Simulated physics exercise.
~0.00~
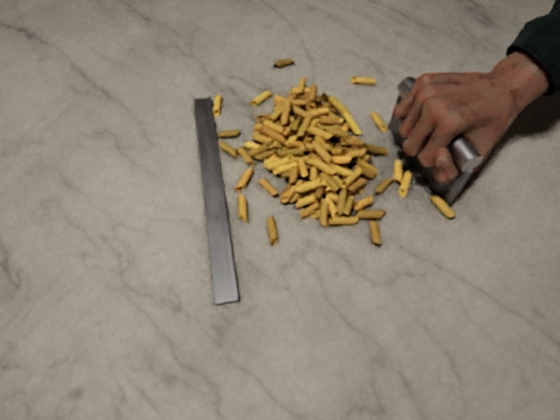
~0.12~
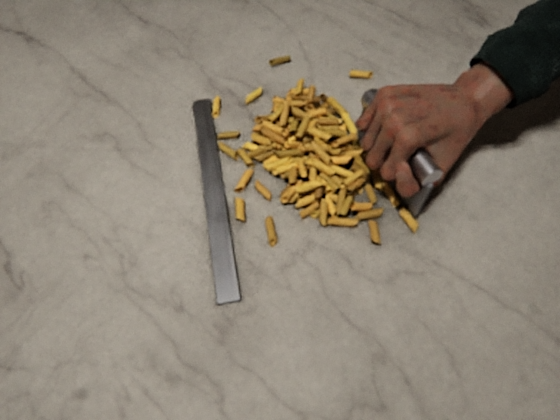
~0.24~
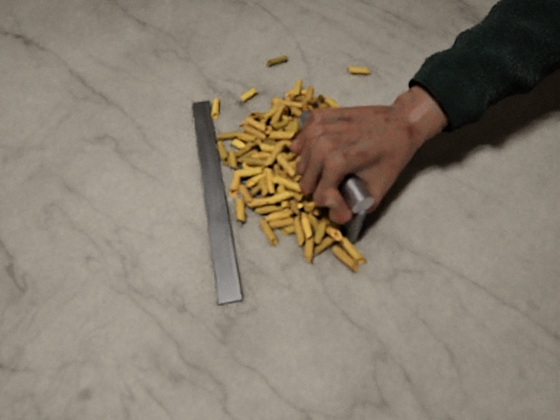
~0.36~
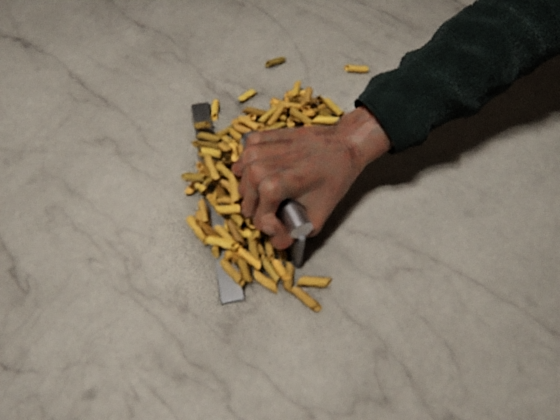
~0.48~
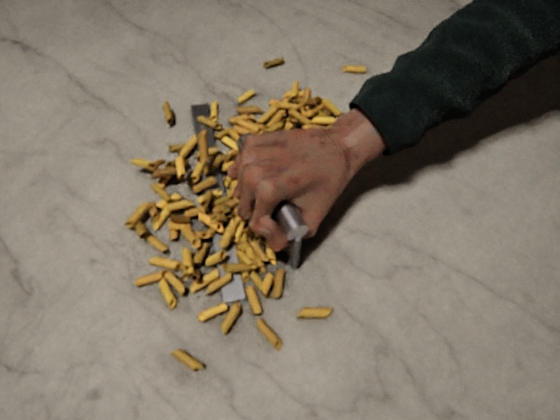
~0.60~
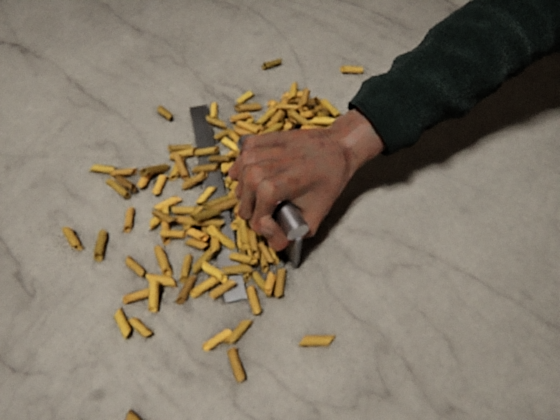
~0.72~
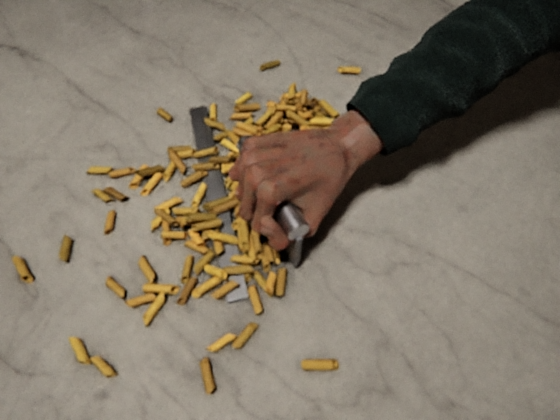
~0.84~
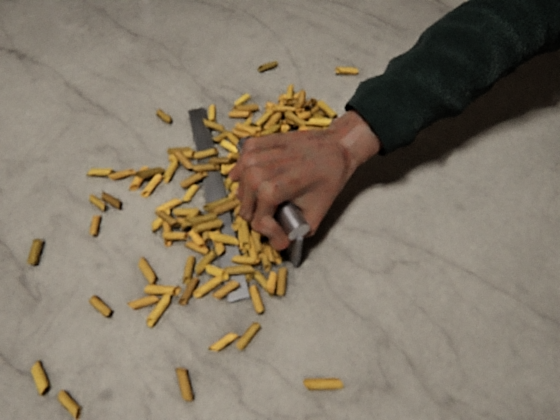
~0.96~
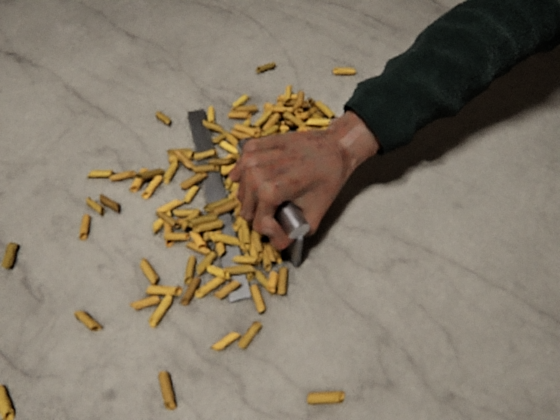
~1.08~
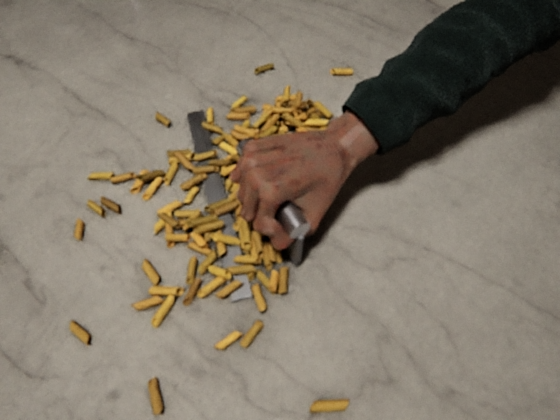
We see a hand in a dark green sleeve push a pile of yellow pasta pieces leftward with a scraper across a marbled surface and over a flat grey strip, then stop as pieces scatter beyond it, leaving many around the strip and others spread farther out.
